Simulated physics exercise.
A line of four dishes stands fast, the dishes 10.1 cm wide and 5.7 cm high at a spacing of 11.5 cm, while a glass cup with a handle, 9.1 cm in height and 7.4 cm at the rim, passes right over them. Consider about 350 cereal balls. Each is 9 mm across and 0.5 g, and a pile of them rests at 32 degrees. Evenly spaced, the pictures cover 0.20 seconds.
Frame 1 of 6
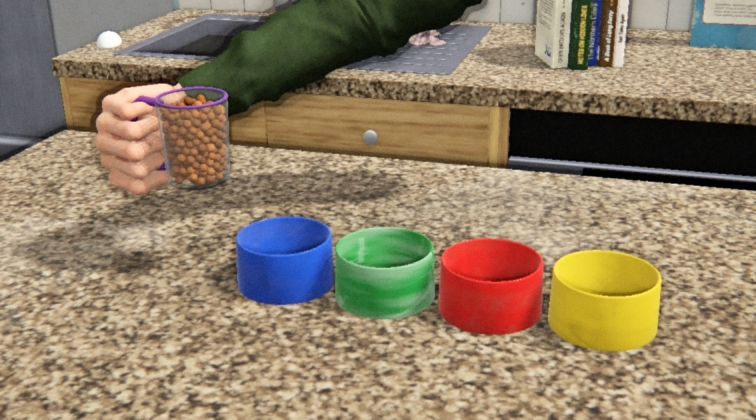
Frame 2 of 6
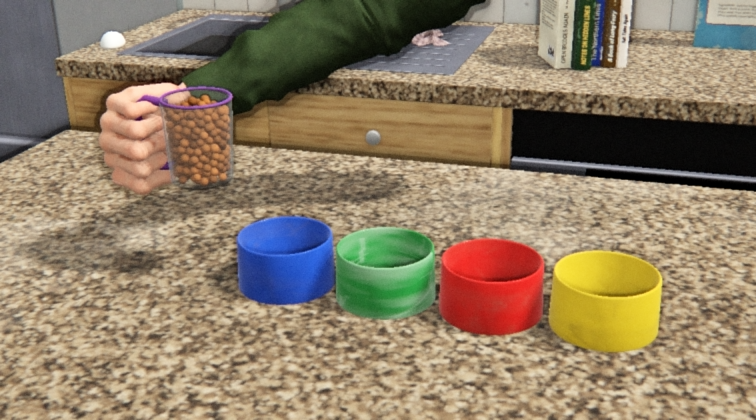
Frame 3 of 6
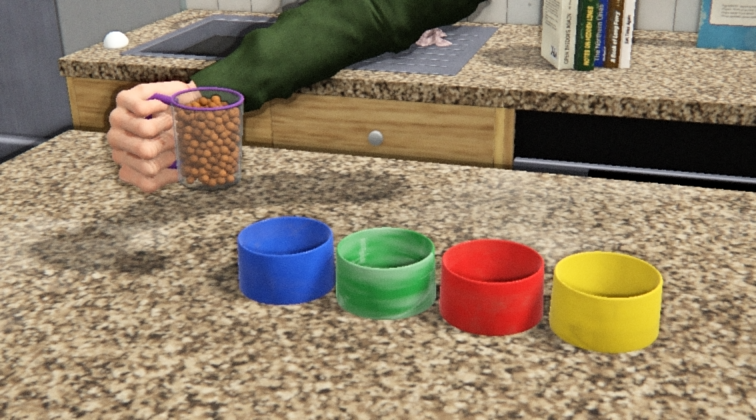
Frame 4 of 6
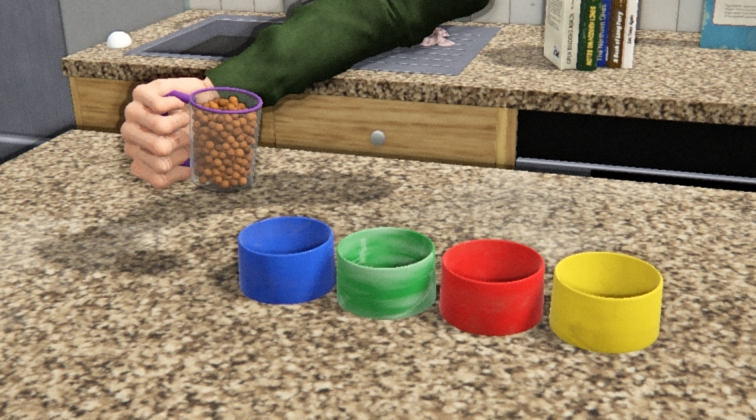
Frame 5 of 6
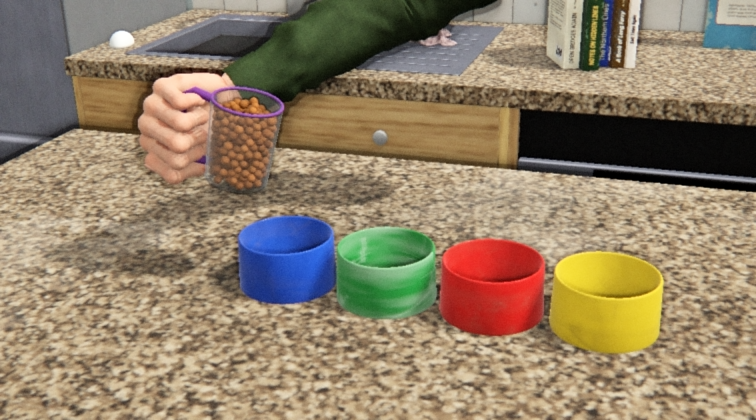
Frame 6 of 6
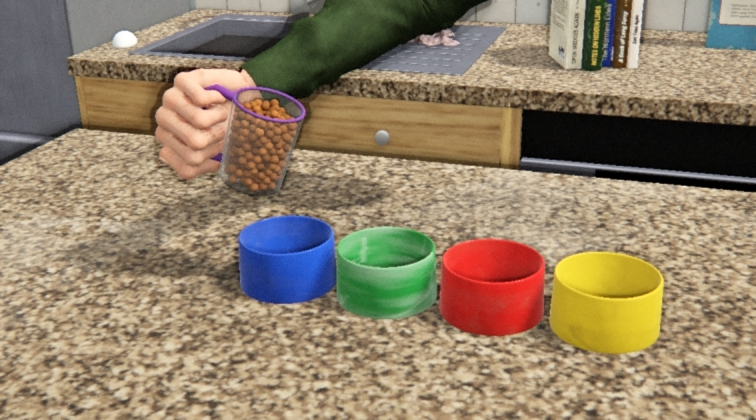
A hand in a dark green sleeve holds a clear cup with a purple rim and handle, filled with small orange-brown balls, at the left above a speckled stone kitchen counter seen from slightly above. Four open round dishes, blue, green, red and yellow from left to right, sit in front, with books and wooden drawers behind. The hand carries the cup slowly rightward, gradually tilting it to the right, while the dishes and view stay still.
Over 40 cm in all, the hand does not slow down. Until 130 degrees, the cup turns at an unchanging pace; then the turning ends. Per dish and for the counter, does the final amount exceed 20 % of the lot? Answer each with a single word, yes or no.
Red no, blue no, green no, yellow yes, counter yes.
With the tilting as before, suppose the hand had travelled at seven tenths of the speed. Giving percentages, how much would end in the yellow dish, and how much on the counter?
Yellow: 80; counter: 10.
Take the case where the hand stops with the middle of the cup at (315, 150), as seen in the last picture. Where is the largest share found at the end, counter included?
Result: Biggest portion at green.
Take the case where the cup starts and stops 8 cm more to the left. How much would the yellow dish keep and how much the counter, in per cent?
Yellow 50, counter 20.
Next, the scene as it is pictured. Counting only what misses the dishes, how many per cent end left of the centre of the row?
Fraction on that side: Around 0 %.
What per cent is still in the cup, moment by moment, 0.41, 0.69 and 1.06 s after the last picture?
Approx. 100 / 75 / 0 percent.
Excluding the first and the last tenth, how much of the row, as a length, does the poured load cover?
17 cm, roughly.
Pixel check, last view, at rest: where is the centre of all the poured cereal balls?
At about (628, 314).
Then, 0.41 s after the last picture, tilt 72 degrees; cup holds 100 %.
Then, 0.69 s after the last picture, tilt 109 degrees; cup holds 75 %, yellow 15 %.
Then, 1.06 s after the last picture, tilt 130 degrees; cup holds 0 %, yellow 70 %.
In the end, red 0 %, blue 0 %, green 0 %, yellow 70 %, counter 30 %.
